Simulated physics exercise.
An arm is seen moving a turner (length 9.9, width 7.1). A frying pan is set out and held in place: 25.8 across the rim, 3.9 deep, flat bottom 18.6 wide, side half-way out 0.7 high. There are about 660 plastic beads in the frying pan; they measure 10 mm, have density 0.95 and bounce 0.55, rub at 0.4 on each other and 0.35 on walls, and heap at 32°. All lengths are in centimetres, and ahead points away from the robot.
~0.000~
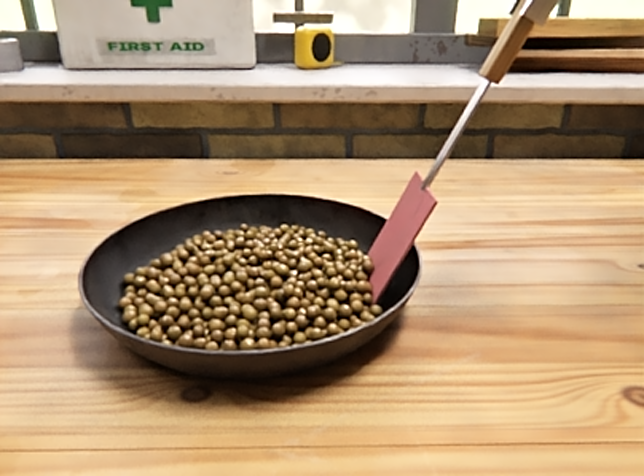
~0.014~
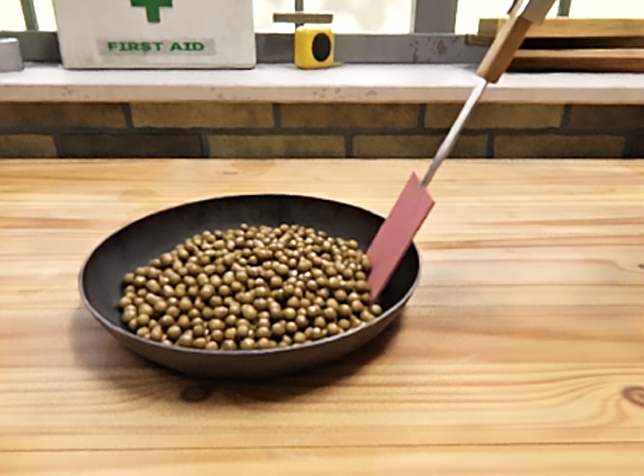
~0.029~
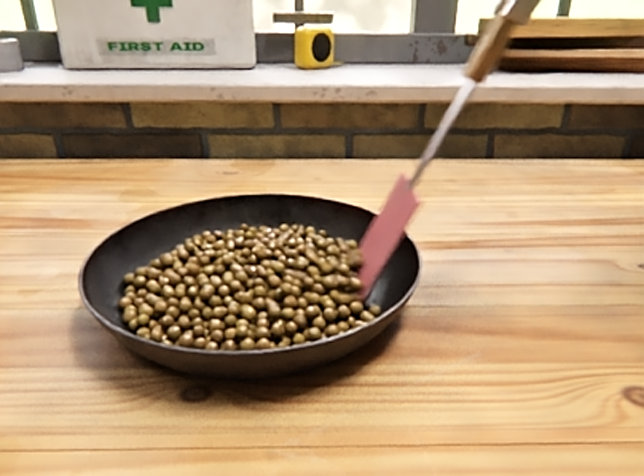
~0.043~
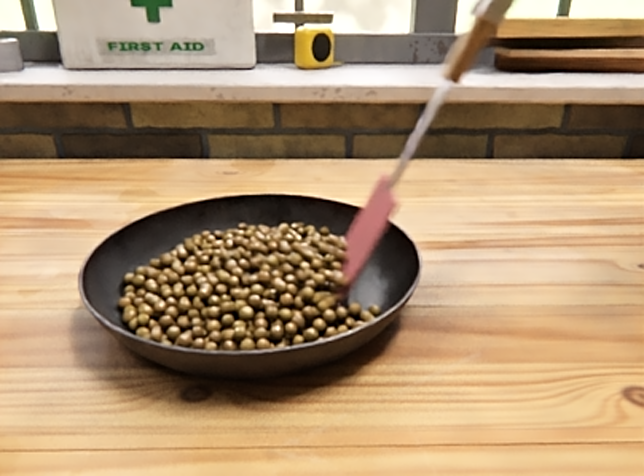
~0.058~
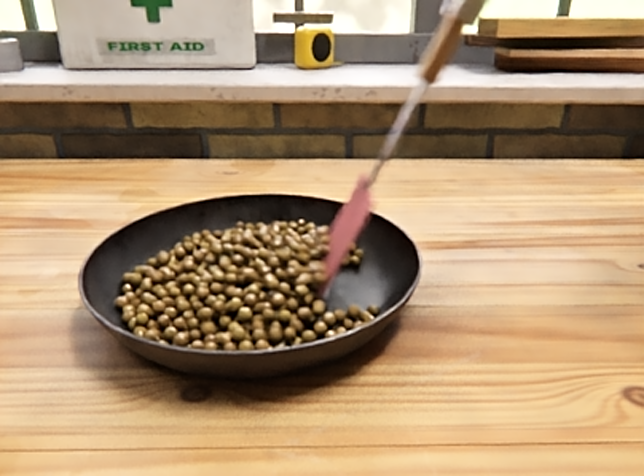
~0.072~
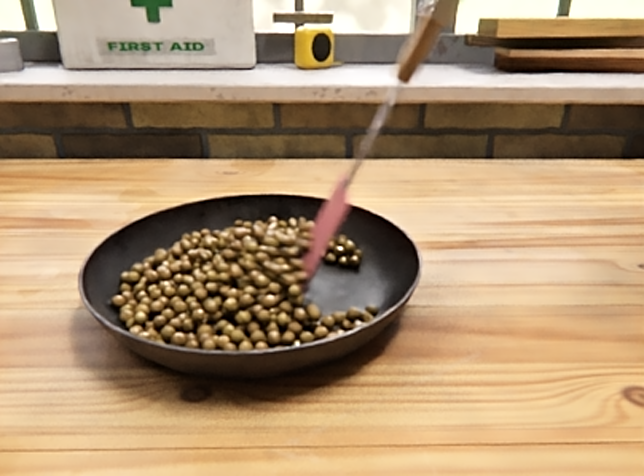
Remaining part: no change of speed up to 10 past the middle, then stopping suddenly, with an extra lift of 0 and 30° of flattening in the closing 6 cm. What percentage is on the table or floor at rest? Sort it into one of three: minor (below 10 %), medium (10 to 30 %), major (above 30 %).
Medium, 10 to 30 %.
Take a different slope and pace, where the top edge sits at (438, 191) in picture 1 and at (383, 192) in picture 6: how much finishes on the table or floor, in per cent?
10 %.
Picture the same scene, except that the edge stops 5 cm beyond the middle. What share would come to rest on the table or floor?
Estimate: Approx. 0 %.
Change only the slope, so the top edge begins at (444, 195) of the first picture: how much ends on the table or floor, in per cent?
About 15 per cent.
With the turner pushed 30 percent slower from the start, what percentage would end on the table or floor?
Then around 10 percent would finish on the table or floor.
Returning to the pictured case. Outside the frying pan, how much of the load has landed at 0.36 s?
Some 15 per cent of the load.
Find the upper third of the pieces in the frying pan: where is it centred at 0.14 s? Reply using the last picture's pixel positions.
(181, 260).
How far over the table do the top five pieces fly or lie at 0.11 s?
About 6 cm.
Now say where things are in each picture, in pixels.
In the first picture, turner top edge at (426, 185), sloping 65°; upper third of the load around (264, 272), from x 125 to 375, top at y 230; 664 in the frying pan.
In the second picture, turner top edge at (424, 185), sloping 65°; upper third of the load around (264, 272), from x 125 to 375, top at y 230.
In the third picture, turner top edge at (412, 185), sloping 65°; upper third of the load around (272, 270), from x 125 to 375, top at y 230.
In the fourth picture, turner top edge at (391, 186), sloping 65°; upper third of the load around (272, 269), from x 125 to 375, top at y 225.
In the fifth picture, turner top edge at (368, 186), sloping 65°; upper third of the load around (262, 266), from x 120 to 375, top at y 225.
In the sixth picture, turner top edge at (346, 186), sloping 65°; upper third of the load around (257, 264), from x 120 to 370, top at y 220; 664 in the frying pan.
After 0.11 s, sloping 65°, highest piece 6 above the table; 664 in the frying pan.
After 0.14 s, sloping 57°, highest piece 7 above the table; 664 in the frying pan.
After 0.36 s, sloping 35°, highest piece 5 above the table; 557 in the frying pan, 99 on the table or floor, 8 on the blade or in flight.
After 1.41 s, sloping 35°, highest piece 5 above the table; 557 in the frying pan, 107 on the table or floor.
At rest, 557 in the frying pan, 107 on the table or floor. That is 16 % on the table or floor.
